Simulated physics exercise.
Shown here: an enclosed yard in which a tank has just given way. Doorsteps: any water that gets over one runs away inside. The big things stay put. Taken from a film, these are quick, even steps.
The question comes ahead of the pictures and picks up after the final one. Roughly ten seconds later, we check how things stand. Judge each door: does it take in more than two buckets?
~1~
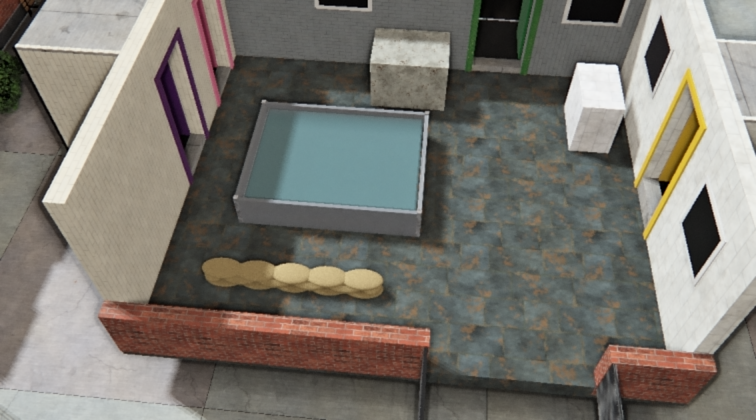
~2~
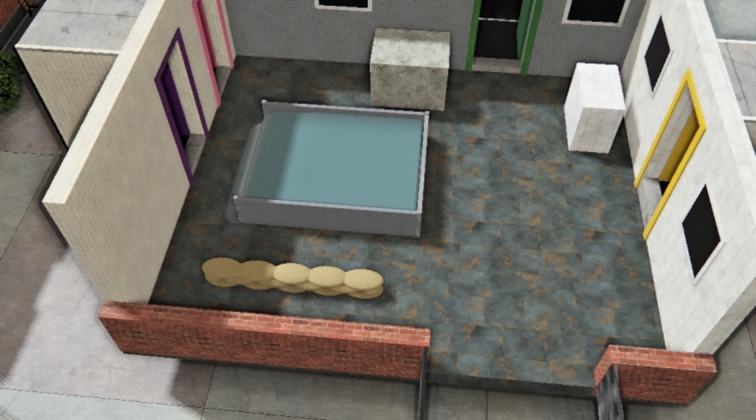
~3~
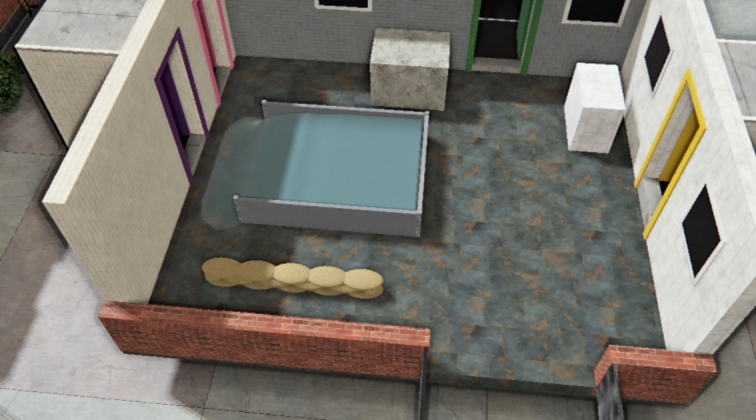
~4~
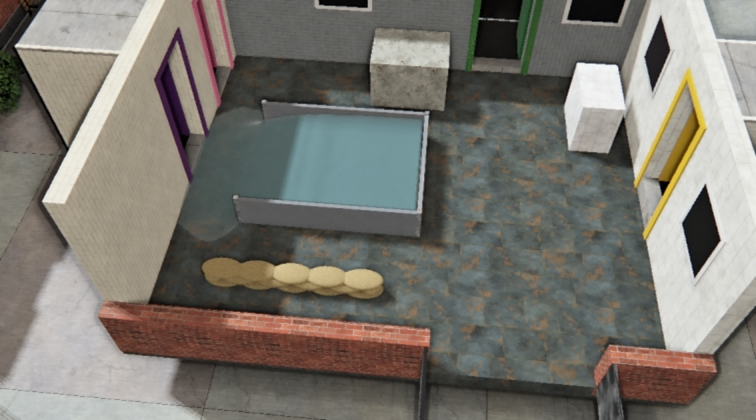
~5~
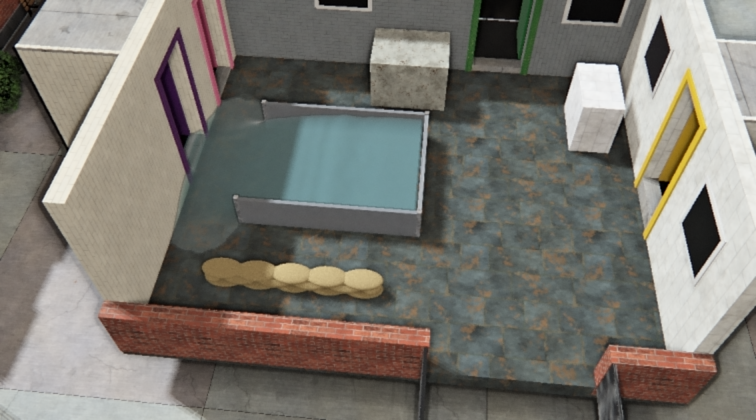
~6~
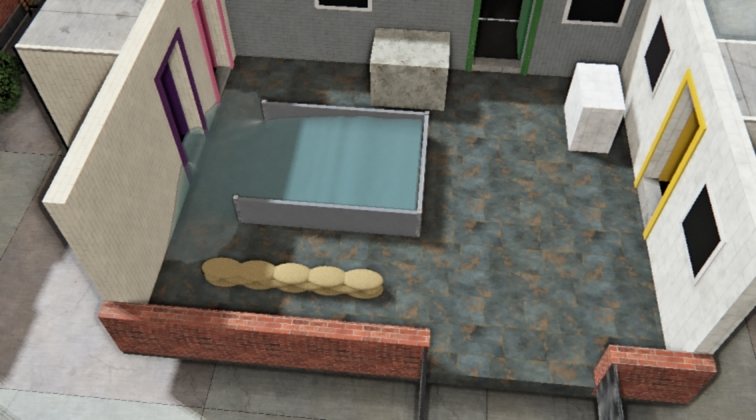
In order: Purple door: Over the line on that one; green door: Not over the line on that one; yellow door: Not over the line on that one; pink door: Over the line on that one.
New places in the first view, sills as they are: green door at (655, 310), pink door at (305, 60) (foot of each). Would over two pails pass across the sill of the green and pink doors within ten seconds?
I'd say green falls short, while pink overflows.
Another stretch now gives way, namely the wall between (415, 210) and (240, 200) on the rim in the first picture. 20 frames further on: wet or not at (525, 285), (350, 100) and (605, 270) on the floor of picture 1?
Going in your order, I'd say drenched, then still bare, then drenched.
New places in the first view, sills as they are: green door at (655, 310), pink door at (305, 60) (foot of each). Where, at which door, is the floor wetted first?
That would be the purple-painted one.
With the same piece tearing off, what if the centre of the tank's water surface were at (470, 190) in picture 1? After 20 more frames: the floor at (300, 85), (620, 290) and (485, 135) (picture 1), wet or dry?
Check in sequence: Soaked through, still parched, still parched.
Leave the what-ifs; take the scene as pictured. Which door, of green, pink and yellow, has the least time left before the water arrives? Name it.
That's the one in pink.
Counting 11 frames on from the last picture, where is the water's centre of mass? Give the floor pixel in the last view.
My reading is close to (283, 175).
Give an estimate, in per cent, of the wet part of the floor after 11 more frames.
Around 20 percent, give or take.
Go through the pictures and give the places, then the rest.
Still water in the open tank at (337, 157), in the first frame.
The front is at a hidden place, out from the gap at (256, 164), in the second frame.
The front is at (241, 122), out from the gap at (257, 166), in the third frame.
The front is at (233, 114), out from the gap at (257, 166), in the fourth frame.
Water pours out at (257, 167) and has run to (219, 106), in the fifth frame.
Water pours out at (257, 167) and has run to (223, 94), in the sixth frame.
A moment on, water covers 15 % of the floor; the purple door far over two buckets in, the green door not reached, the yellow door not reached, the pink door wet at the sill, nothing in.
Next, water covers 20 % of the floor; the purple door far over two buckets in, the green door not reached, the yellow door not reached, the pink door under two buckets in.
Then, water covers 35 % of the floor; the purple door far over two buckets in, the green door not reached, the yellow door not reached, the pink door over two buckets in.
Later, water covers 75 % of the floor; the purple door far over two buckets in, the green door wet at the sill, nothing in, the yellow door not reached, the pink door over two buckets in.
In the end, water covers 90 % of the floor; the purple door far over two buckets in, the green door wet at the sill, nothing in, the yellow door wet at the sill, nothing in, the pink door far over two buckets in.
